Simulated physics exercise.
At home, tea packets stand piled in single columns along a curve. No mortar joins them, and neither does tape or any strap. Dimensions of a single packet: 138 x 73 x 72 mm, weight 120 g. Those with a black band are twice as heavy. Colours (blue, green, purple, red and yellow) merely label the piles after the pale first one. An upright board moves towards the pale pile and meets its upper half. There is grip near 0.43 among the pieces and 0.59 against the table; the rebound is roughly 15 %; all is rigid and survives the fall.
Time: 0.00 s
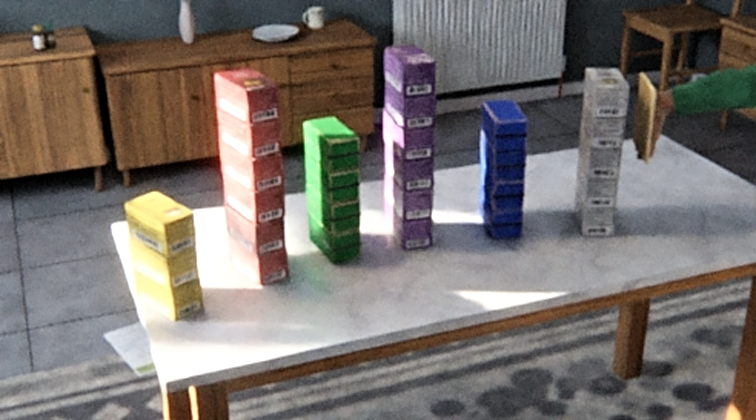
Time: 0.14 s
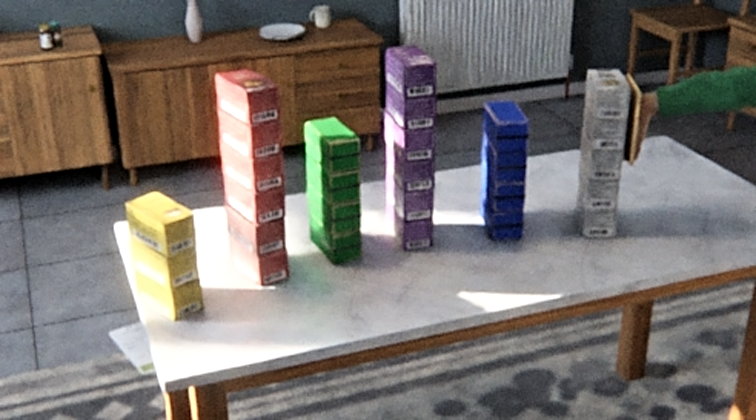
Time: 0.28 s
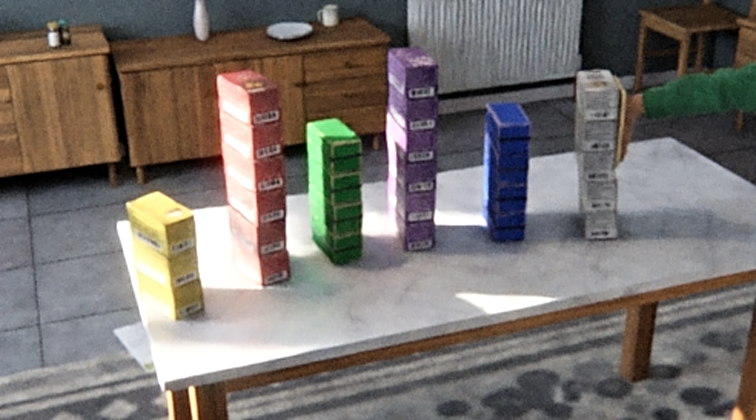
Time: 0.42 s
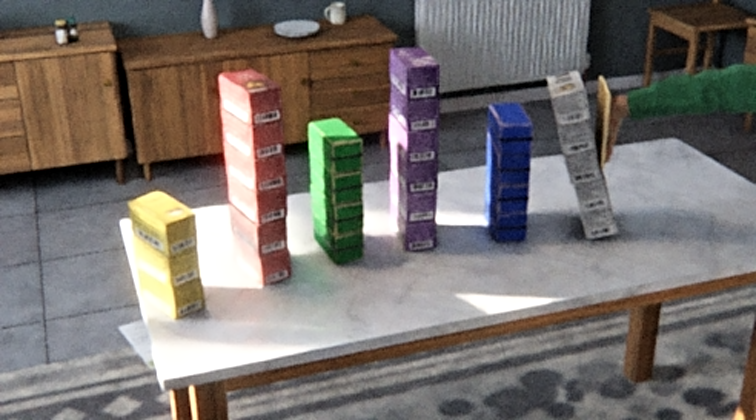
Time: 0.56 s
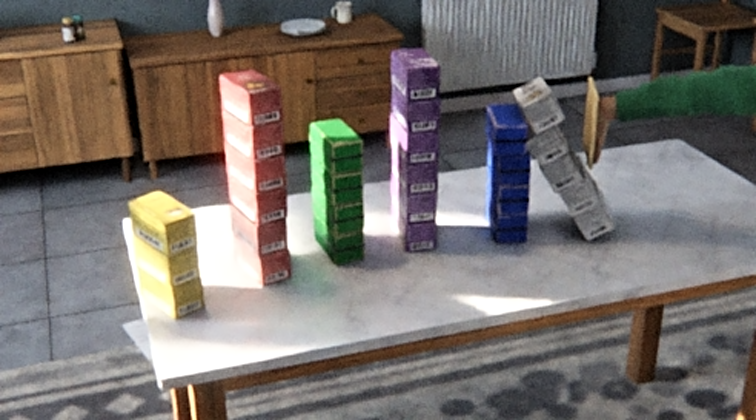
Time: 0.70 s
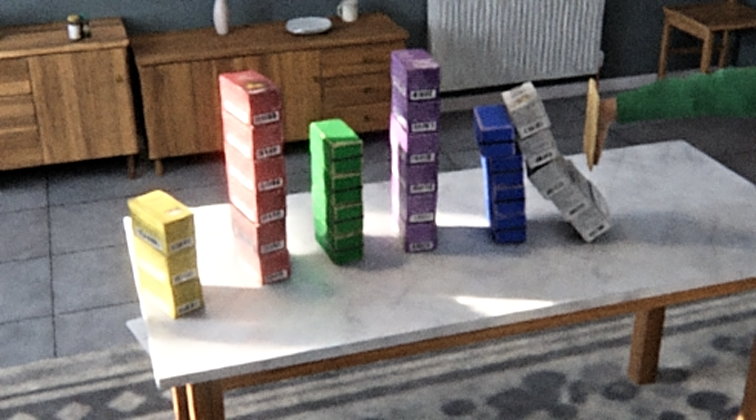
On a table, a hand pushes a board into the pale stack, which leans against the blue one.
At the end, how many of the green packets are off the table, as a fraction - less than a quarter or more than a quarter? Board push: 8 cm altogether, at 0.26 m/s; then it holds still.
I would say less than a quarter of them.
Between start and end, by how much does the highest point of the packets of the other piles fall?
I'd put it at around 21 cm.
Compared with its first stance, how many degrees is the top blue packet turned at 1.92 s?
About 50 degrees.
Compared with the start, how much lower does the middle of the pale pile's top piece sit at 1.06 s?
12 cm.
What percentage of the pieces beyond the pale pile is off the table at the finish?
Something near 25 percent.
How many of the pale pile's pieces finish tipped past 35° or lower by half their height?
Tally of pale pieces: 5.
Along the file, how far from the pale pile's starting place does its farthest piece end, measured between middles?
Some 38 cm.
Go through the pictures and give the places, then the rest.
In the first picture (we follow the side turned to the camera; the camera moves round a little), board (652, 118) 52 mm short; top green packet (345, 155); top blue packet (512, 136); no other piece has moved.
In the second picture, board (637, 120) 16 mm short; top green packet (345, 156).
In the third picture, board (622, 122) 21 mm in, top of the pale pile leaning 4°; top green packet (347, 157); no other piece has moved.
In the fourth picture, board (607, 123) 57 mm in, top of the pale pile leaning 16°; top green packet (348, 157); no other piece has moved.
In the fifth picture, board (595, 124) 8 cm in, stopped, top of the pale pile leaning 28°; top green packet (348, 158); top blue packet (511, 141) displaced 10 mm; one has shifted.
In the sixth picture, board (595, 126) 8 cm in, stopped, top of the pale pile leaning 25°; top green packet (348, 158); top blue packet (498, 142) tipped 5°; 4 stirred so far.
Around 1.06 s, 5 of the pale pile down; none of the 4 green packets off the table (0 of 23 in all colours); top green packet unmoved; top blue packet tipped 23°, 22 mm lower.
Around 1.54 s, 5 of the pale pile down; none of the 4 green packets off the table (0 of 23 in all colours); top green packet tipped 22°; top blue packet tipped 43°, 13 cm lower.
Around 1.92 s, 5 of the pale pile down; none of the 4 green packets off the table (0 of 23 in all colours); top green packet tipped 49°, 14 cm lower; top red packet tipped 62°, 14 cm lower.
Around 2.44 s, 5 of the pale pile down; none of the 4 green packets off the table (6 of 23 in all colours); top green packet tipped 48°, 15 cm lower; top red packet on its side.
Finally (2.7 s), 5 of the pale pile down; none of the 4 green packets off the table (6 of 23 in all colours); top green packet tipped 48°, 15 cm lower; top red packet tipped 58°, 1.06 m lower. That is 0 per cent. Seen by the last camera, middles, top green packet near (210, 231).
